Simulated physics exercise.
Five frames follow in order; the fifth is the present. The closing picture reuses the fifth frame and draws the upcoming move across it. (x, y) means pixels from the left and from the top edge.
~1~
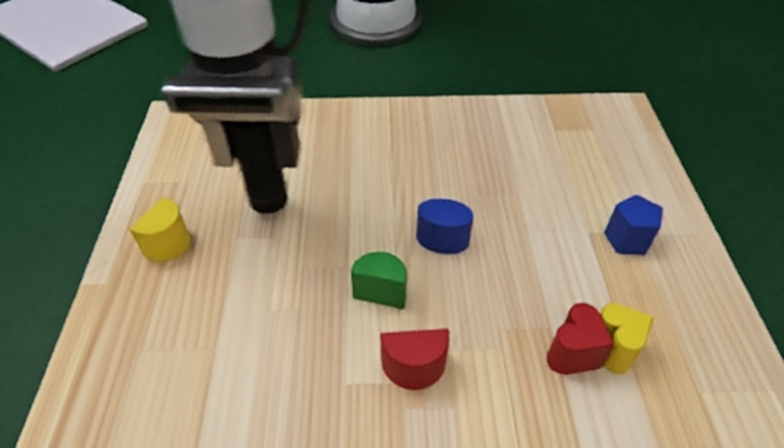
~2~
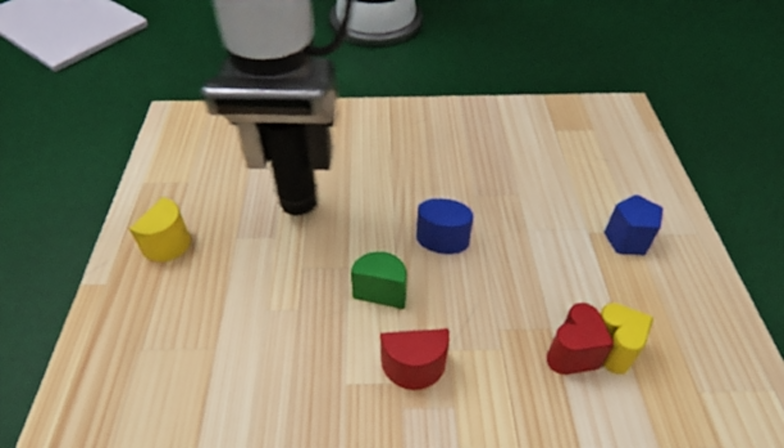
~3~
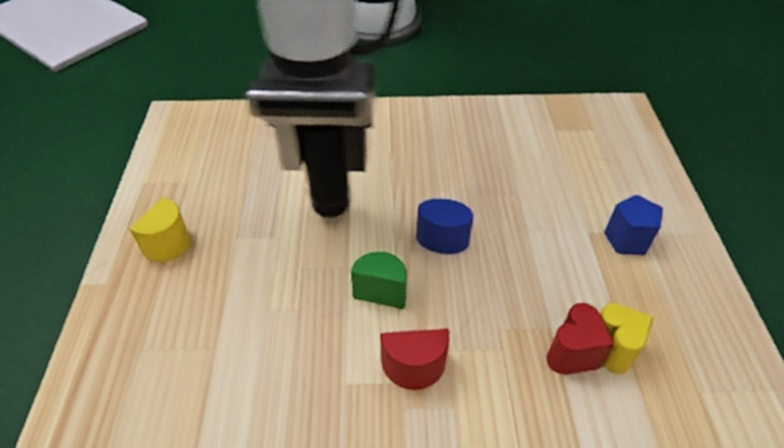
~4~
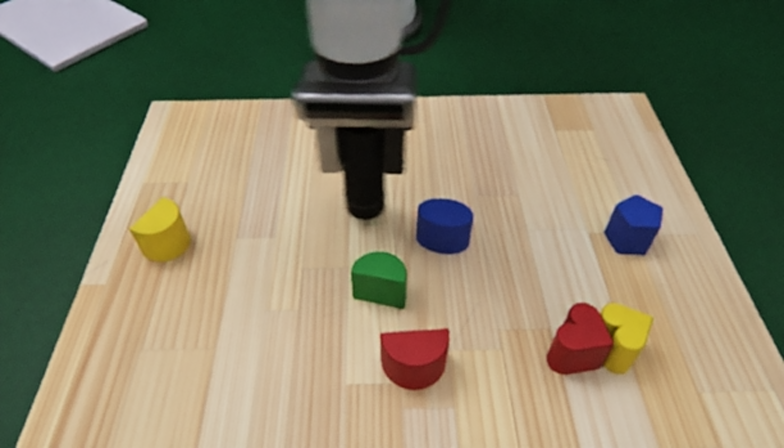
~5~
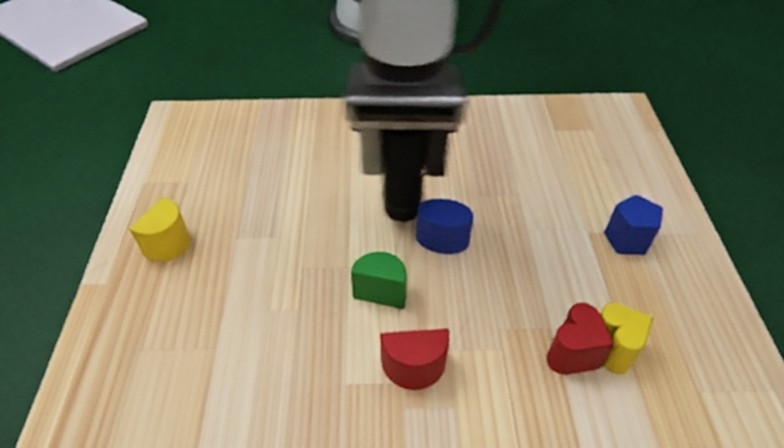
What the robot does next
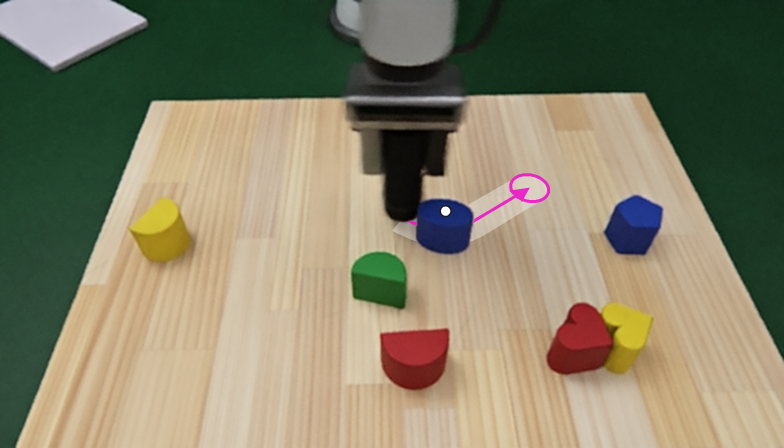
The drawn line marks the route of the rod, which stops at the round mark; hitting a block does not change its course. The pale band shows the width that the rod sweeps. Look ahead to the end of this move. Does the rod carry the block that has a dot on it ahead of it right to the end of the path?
No, I don't think so.
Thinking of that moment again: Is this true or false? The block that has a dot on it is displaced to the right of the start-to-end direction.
The claim holds.
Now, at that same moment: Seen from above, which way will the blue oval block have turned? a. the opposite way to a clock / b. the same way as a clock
Answer: B.
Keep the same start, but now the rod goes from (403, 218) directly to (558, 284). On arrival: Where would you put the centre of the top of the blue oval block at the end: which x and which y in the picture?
It will likely be found at (616, 284).
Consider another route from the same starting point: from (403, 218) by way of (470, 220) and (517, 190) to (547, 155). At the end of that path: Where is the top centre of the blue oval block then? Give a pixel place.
The blue oval block ends near (491, 227).
Drawn move, from (403, 218) via (452, 230) and (493, 210), ending at (530, 188); the dot is on the blue oval block.
On the path given first. One third of the way, rod (453, 220); blue oval block (493, 228), turned 15° clockwise.
Two thirds of the way, rod (496, 200); blue oval block (499, 229), turned 30° clockwise.
At the end, rod (532, 178); green half-round block still; blue oval block (499, 229), turned 30° clockwise.
